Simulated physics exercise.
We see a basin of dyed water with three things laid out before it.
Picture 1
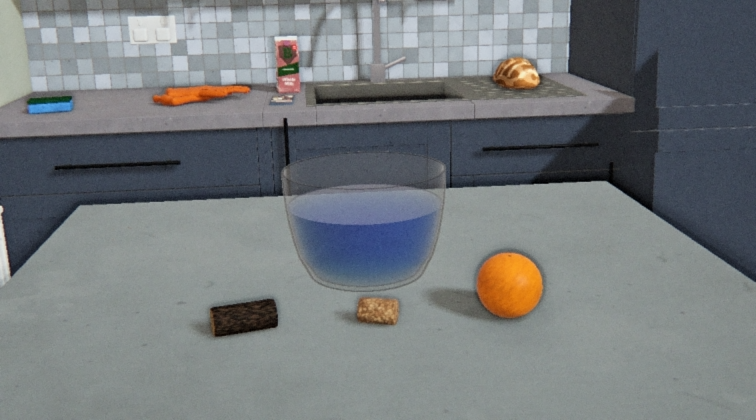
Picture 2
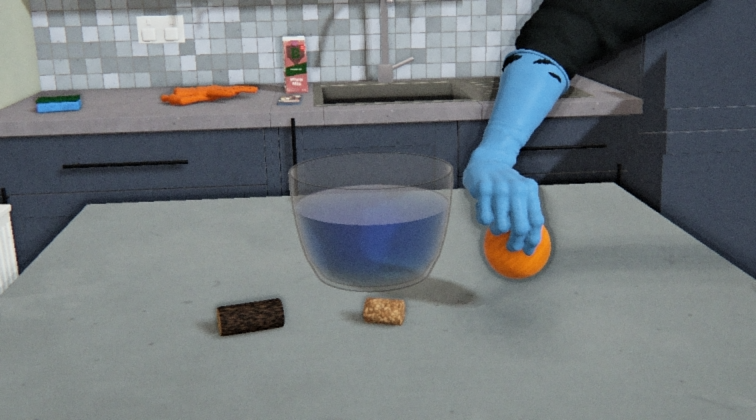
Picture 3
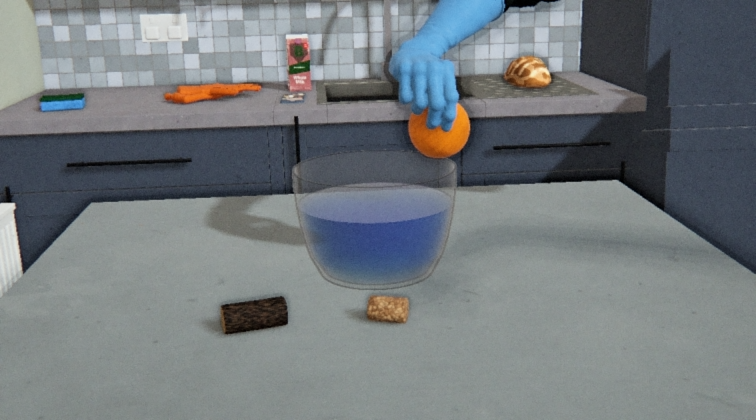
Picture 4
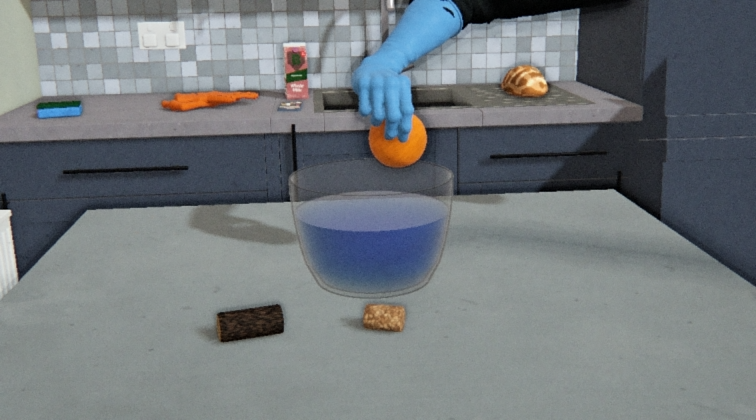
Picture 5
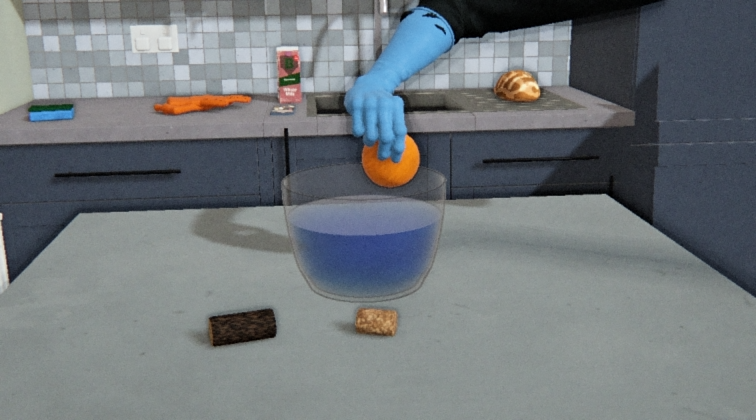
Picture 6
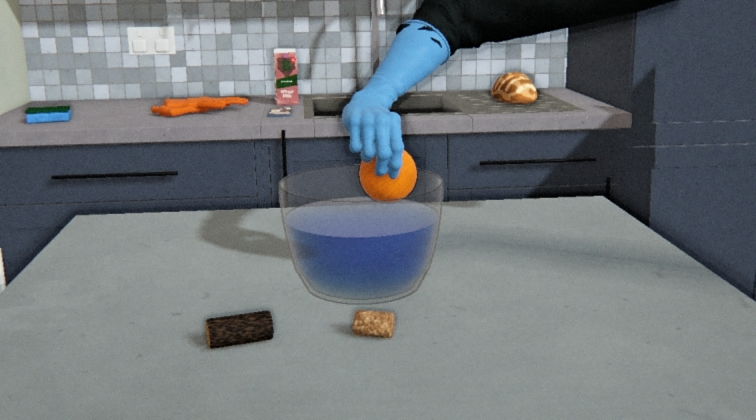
A hand in a light blue glove and dark sleeve reaches into a kitchen, seen from the front and slightly above a grey table. A clear basin of blue water stands behind a dark piece of branch at left and a tan cork, with an orange at right. The hand picks up the orange, carries it left above the basin and lowers it just over the water, while the view shifts slightly.
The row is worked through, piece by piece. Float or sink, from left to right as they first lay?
From the left: It bobs on top, it bobs on top, it bobs on top.
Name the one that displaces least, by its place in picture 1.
It is the one in the middle.
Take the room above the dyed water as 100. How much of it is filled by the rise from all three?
Close to 16 %.
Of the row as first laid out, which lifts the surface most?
It is the one on the right.
A moment on, the orange stays afloat.
Further on, the cork stays afloat.
When it is over, the piece of branch stays afloat; afloat, piece of branch, cork and orange.
